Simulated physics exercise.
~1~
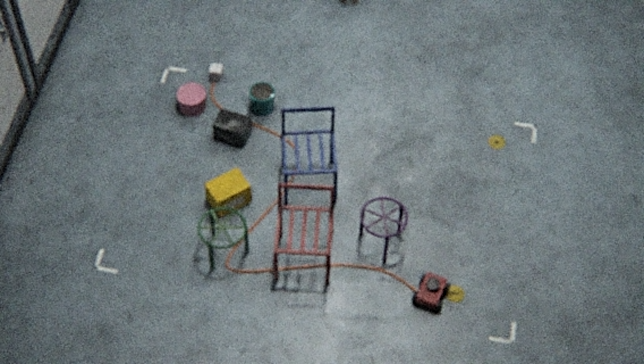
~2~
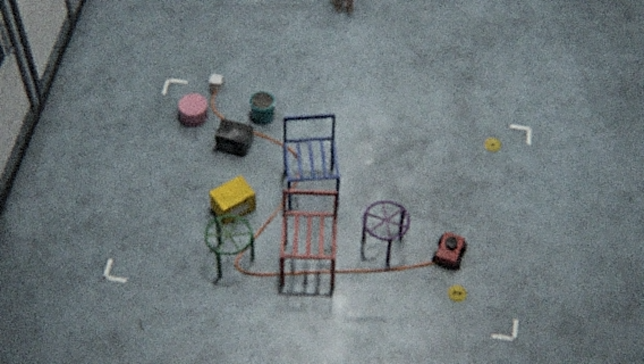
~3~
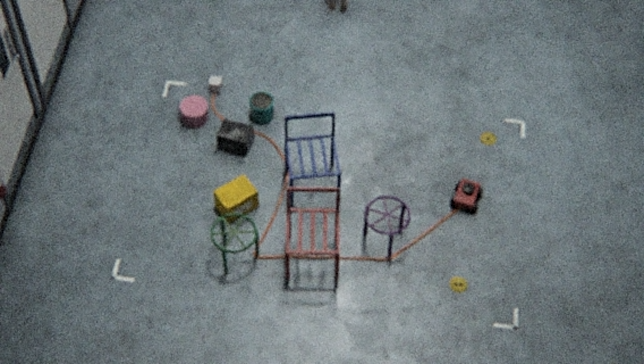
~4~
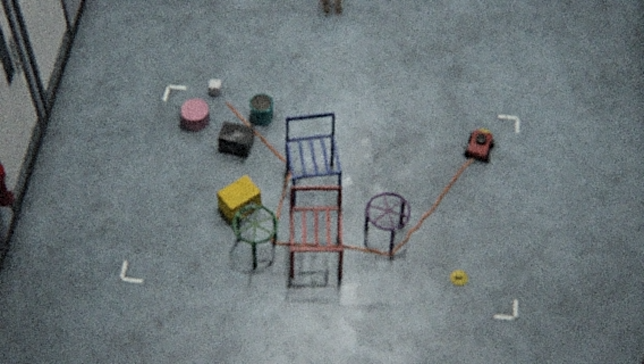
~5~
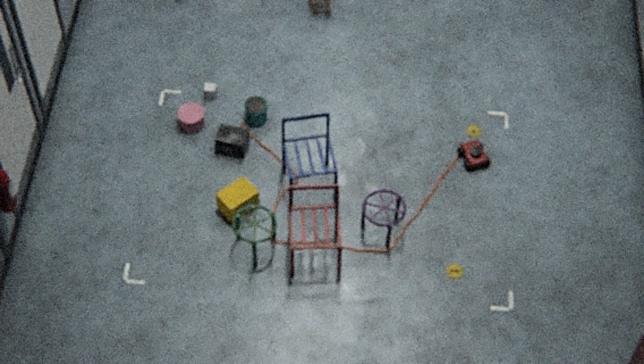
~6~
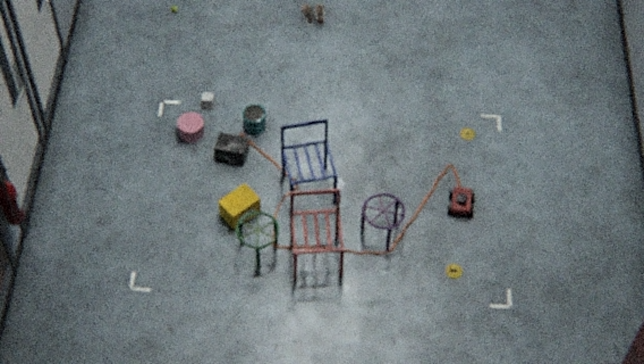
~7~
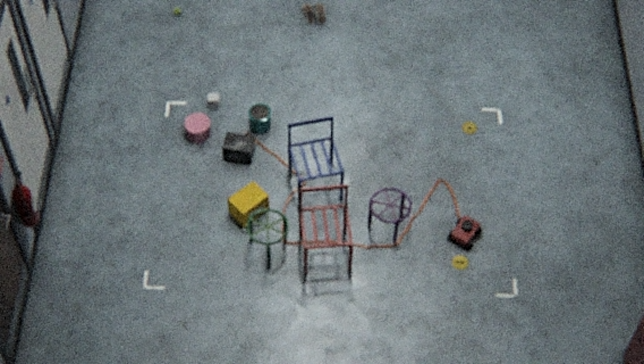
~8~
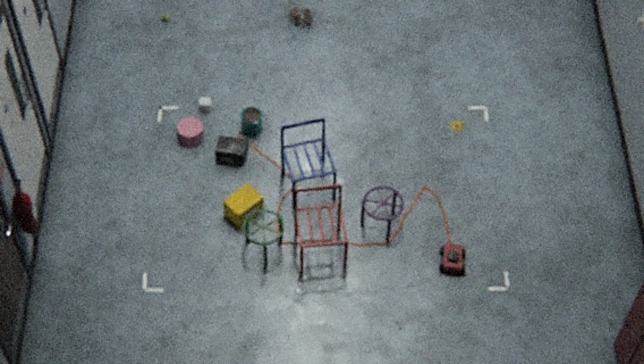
The clip opens on a grey floor marked by white tape corners, where an orange lead winds from a small white socket at the upper left, among chairs, stools, bins and boxes, to a red cart at the lower right. The cart drives up toward the far yellow mark, drawing the lead tighter. As it pulls, the green stool slides a little toward the red chair, and the plug comes out of the socket. The cart then heads back down, the lead bending slackly behind it. It ends near the lower yellow mark, with the plug still out and the stool still shifted.
